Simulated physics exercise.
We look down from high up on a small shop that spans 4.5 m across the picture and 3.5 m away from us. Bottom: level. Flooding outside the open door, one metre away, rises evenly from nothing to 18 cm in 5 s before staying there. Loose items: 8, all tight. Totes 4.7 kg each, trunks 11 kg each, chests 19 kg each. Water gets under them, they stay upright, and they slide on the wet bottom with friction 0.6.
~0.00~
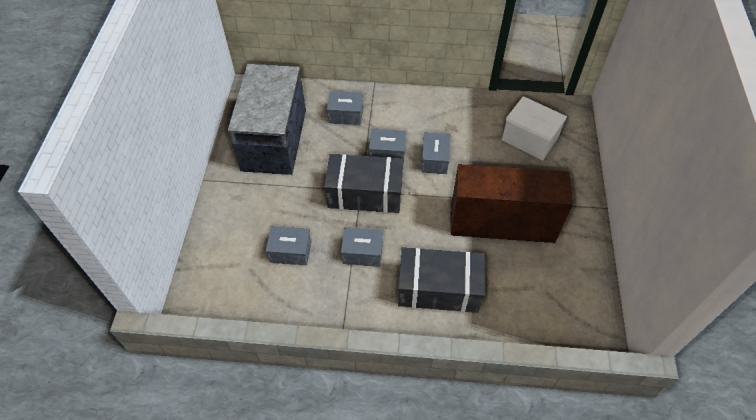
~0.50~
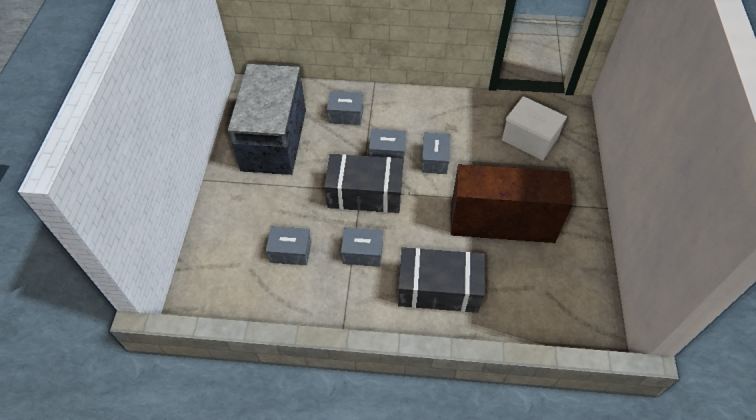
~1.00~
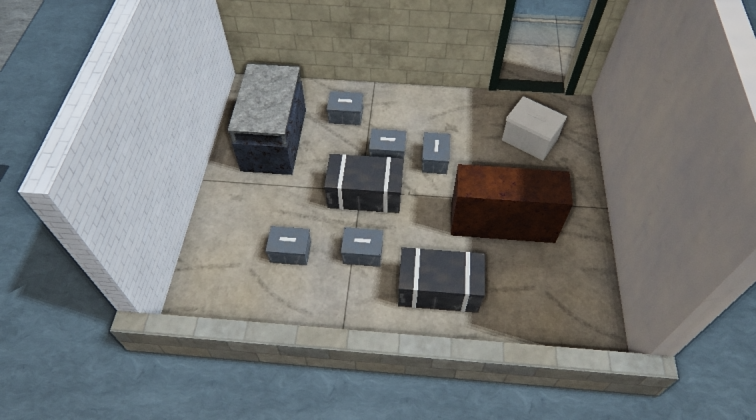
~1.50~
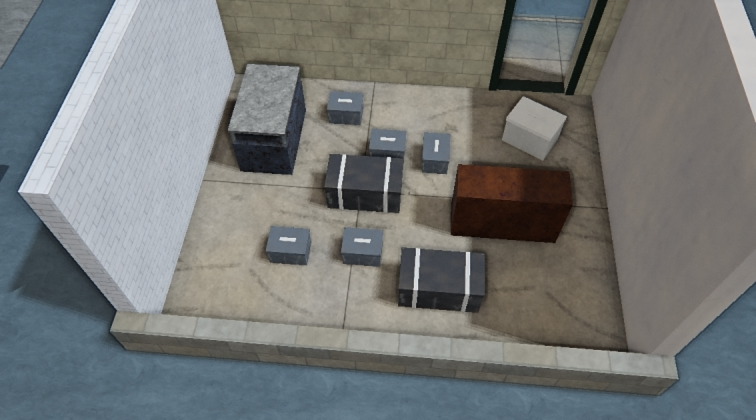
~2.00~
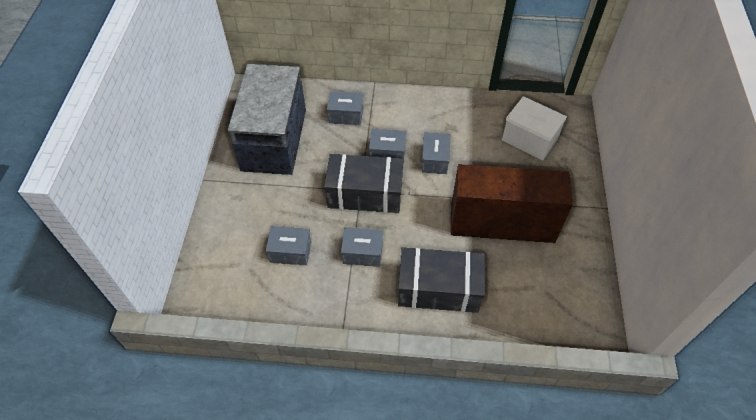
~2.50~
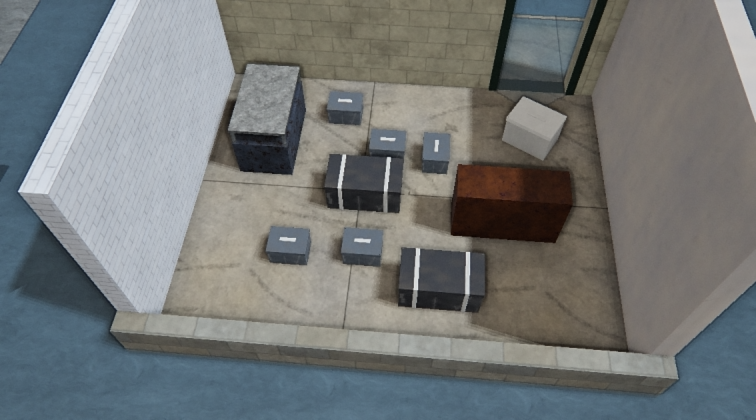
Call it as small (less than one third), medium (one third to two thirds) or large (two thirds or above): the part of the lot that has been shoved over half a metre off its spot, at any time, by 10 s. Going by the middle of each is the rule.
Medium.
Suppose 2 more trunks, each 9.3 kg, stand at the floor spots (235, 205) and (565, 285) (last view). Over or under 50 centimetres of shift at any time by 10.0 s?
One by one: Below; above.
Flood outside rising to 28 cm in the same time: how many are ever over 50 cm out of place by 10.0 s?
In that case 7 of them.
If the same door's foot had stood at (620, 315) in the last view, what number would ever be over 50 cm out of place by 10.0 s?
Then it comes to 3.
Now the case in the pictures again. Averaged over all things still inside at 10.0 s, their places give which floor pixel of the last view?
They average out to somewhere around (368, 216).
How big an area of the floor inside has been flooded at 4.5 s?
Somewhere around 2.5 m2, roughly.
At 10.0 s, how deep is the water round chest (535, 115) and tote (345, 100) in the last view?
I'd put it at 7 cm and 3 cm respectively.
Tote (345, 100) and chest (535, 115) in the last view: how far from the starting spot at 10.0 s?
In turn: 5 cm, 80 cm.
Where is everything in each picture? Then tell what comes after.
A tote at (345, 101) rests on the ground; a tote at (288, 240) rests on the ground; water covers 0.0 m2; 0 of 8 have shifted, in the first frame.
A tote at (345, 101) rests on the ground; a tote at (288, 240), on the bottom; 0.0 m2 under water; 0 of 8 have shifted, in the second frame.
A tote at (345, 101), on the bottom; a tote at (288, 240), on the bottom; 0.0 m2 under water; 0 of 8 have shifted, in the third frame.
A tote at (345, 101) rests on the ground; a tote at (288, 240), on the bottom; water covers 0.0 m2; 0 of 8 have shifted, in the fourth frame.
A tote at (345, 101), on the bottom; a tote at (288, 240), on the bottom; 0.0 m2 under water; 0 of 8 have shifted, in the fifth frame.
A tote at (345, 101) rests on the ground; a tote at (288, 240), on the bottom; water covers 0.1 m2; 0 of 8 have shifted, in the sixth frame.
After 3.5 s 0 of 8 are over 50 cm from their spots; 0 afloat.
After 4.5 s 0 of 8 are over 50 cm from their spots; 0 afloat.
After 7.0 s 1 of 8 are over 50 cm from their spots; 0 afloat.
After 10.0 s 4 of 8 are over 50 cm from their spots, and 4 have been at some point; 5 afloat.
